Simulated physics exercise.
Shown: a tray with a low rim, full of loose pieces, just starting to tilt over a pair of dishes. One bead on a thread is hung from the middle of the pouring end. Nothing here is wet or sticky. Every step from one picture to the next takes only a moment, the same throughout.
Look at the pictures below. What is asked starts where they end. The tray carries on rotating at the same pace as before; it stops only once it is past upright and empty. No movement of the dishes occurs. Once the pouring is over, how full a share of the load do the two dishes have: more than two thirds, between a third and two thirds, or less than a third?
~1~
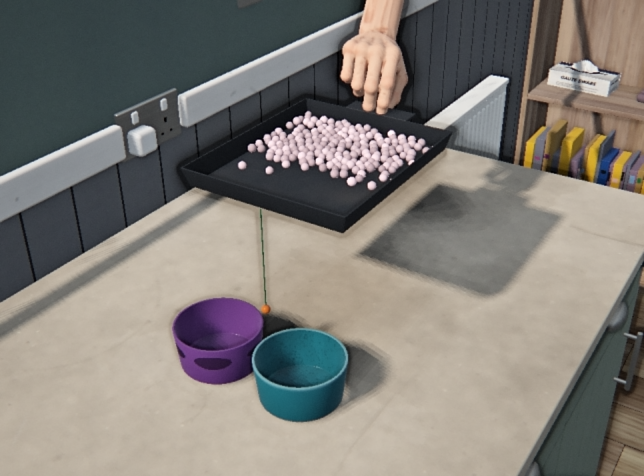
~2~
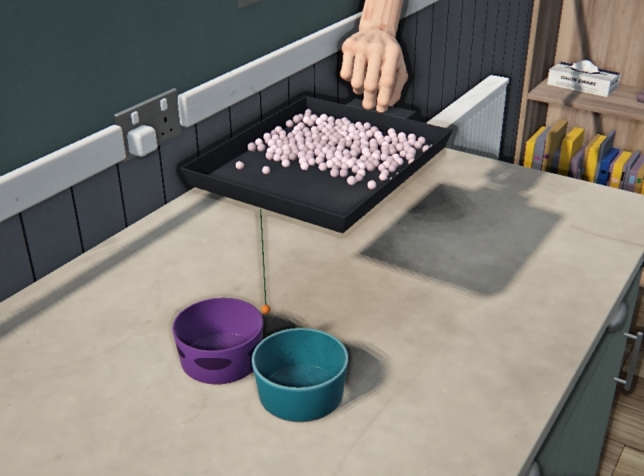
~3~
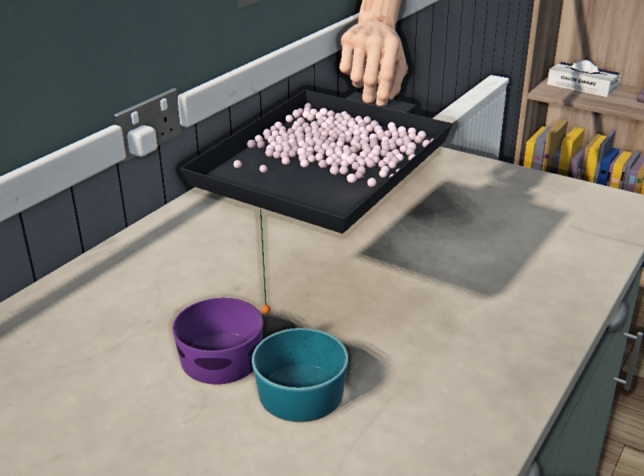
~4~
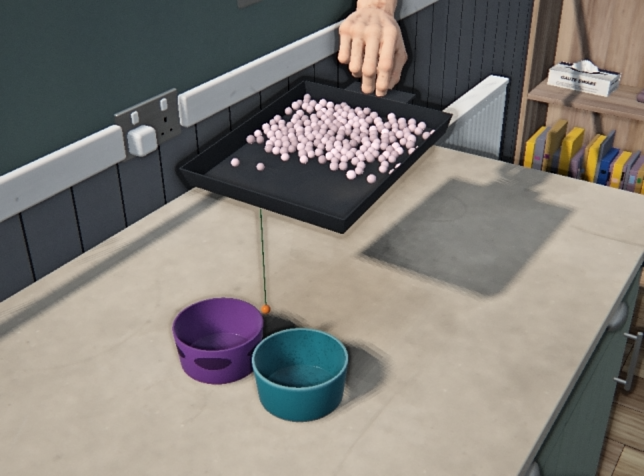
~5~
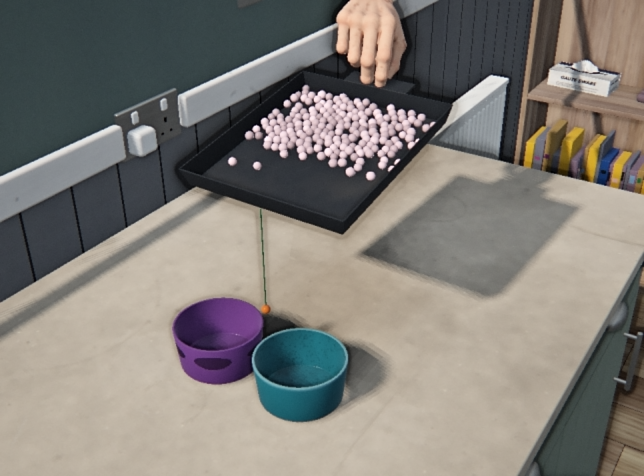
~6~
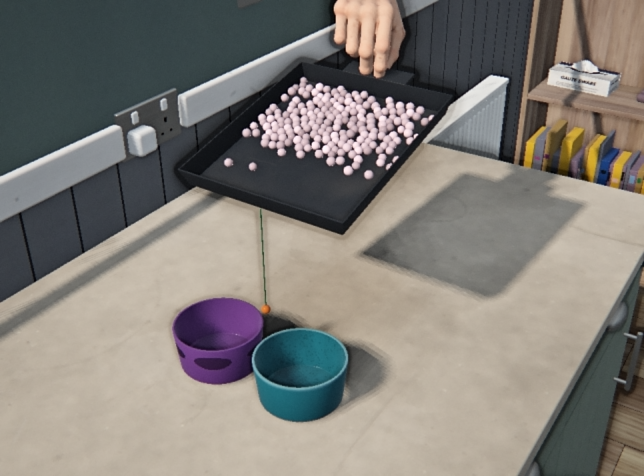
They have more than two thirds of it.
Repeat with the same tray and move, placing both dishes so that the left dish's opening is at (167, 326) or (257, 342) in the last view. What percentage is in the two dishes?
About 60 and 60 per cent respectively.
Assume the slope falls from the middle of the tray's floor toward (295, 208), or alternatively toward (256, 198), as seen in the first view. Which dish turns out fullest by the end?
For the first aim the right side, for the second the left side.
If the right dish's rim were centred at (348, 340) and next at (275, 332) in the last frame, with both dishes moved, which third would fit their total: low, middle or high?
Under a third; under a third.
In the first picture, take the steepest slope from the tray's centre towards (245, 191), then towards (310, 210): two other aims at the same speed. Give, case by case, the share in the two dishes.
In turn 30 and 70 in a hundred.
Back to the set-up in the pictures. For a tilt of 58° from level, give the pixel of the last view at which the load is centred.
Around (275, 198).
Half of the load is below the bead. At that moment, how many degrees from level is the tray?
Roughly 95 degrees.
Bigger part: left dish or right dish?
Result - fuller dish: Right-side dish.
Soon, tray tipped steeply; nearly all on the tray; a stray few in the right dish; a stray few outside both; a small part in the air.
A while on, tray tipped right over; a small part on the tray; about a third in the right dish; about a quarter in the left dish; a small part outside both; about a quarter in the air.
Towards the end, tray tipped past a quarter turn; about half in the right dish; about a quarter in the left dish; about a quarter outside both.
Finally, tray tipped past a quarter turn; about half in the right dish; about a quarter in the left dish; about a quarter outside both.
